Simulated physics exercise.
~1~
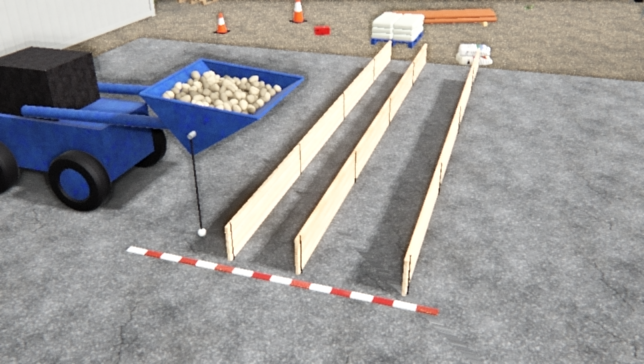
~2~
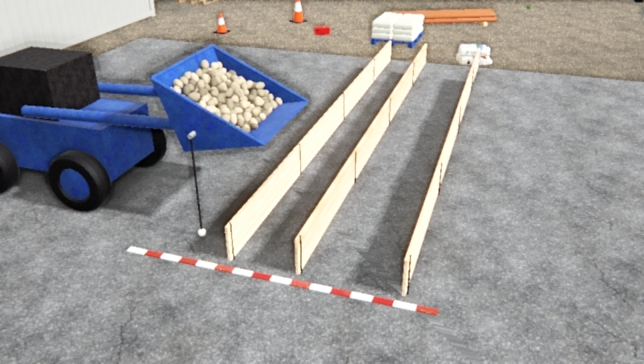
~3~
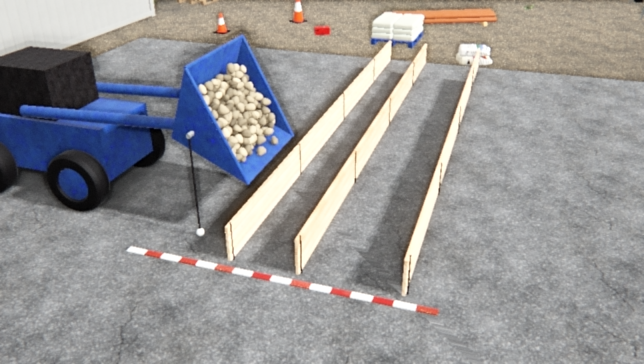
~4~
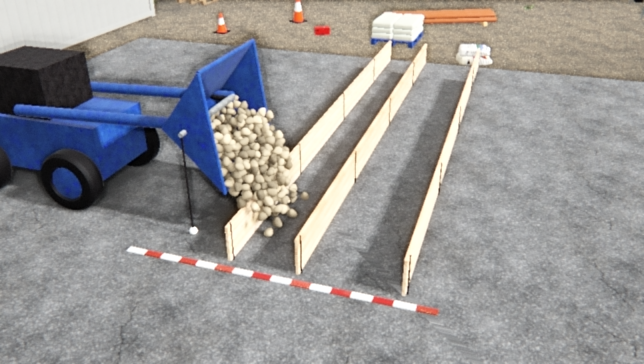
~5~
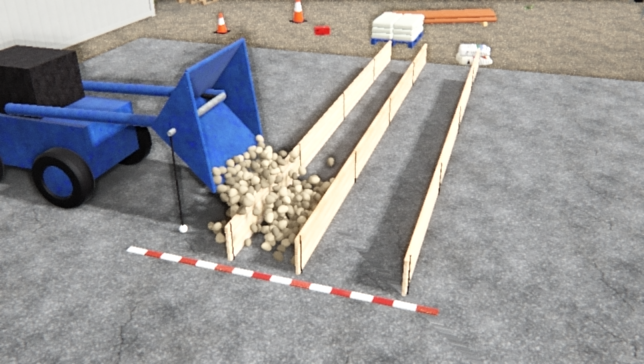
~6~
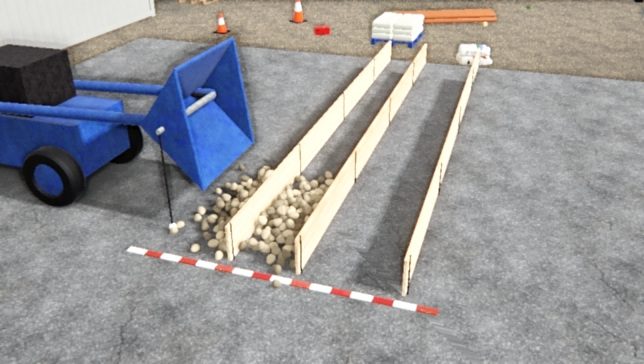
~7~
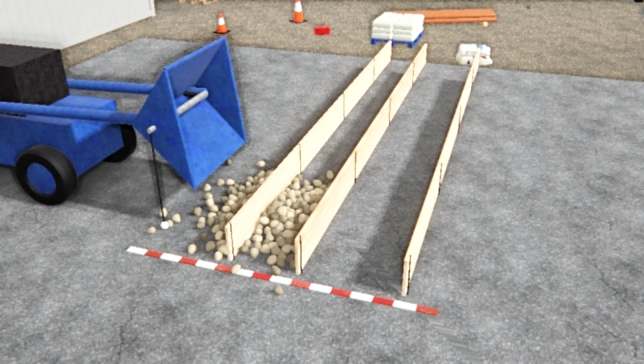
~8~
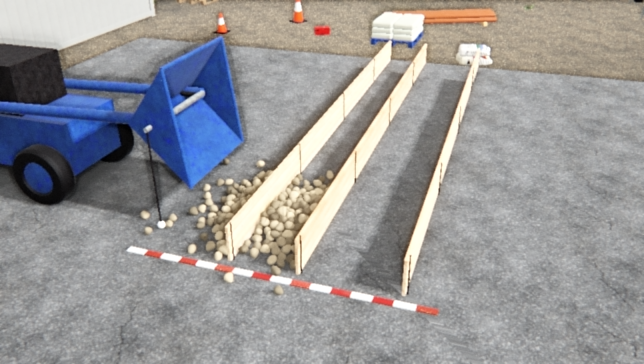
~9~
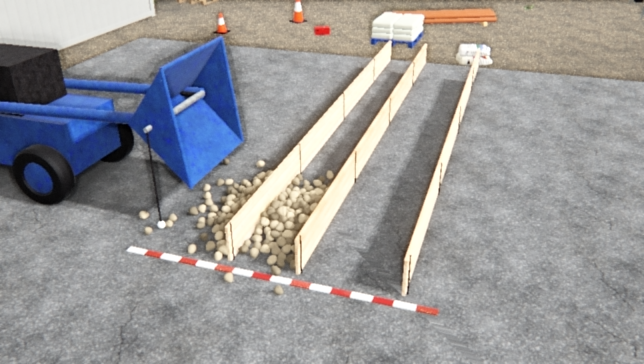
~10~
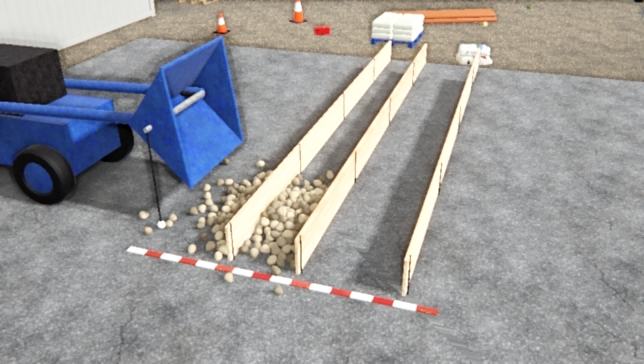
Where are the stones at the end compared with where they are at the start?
At the start they are heaped in the loader's raised blue bucket, and at the end they lie lower down on the ground, spread on both sides of the near end of the leftmost plank.
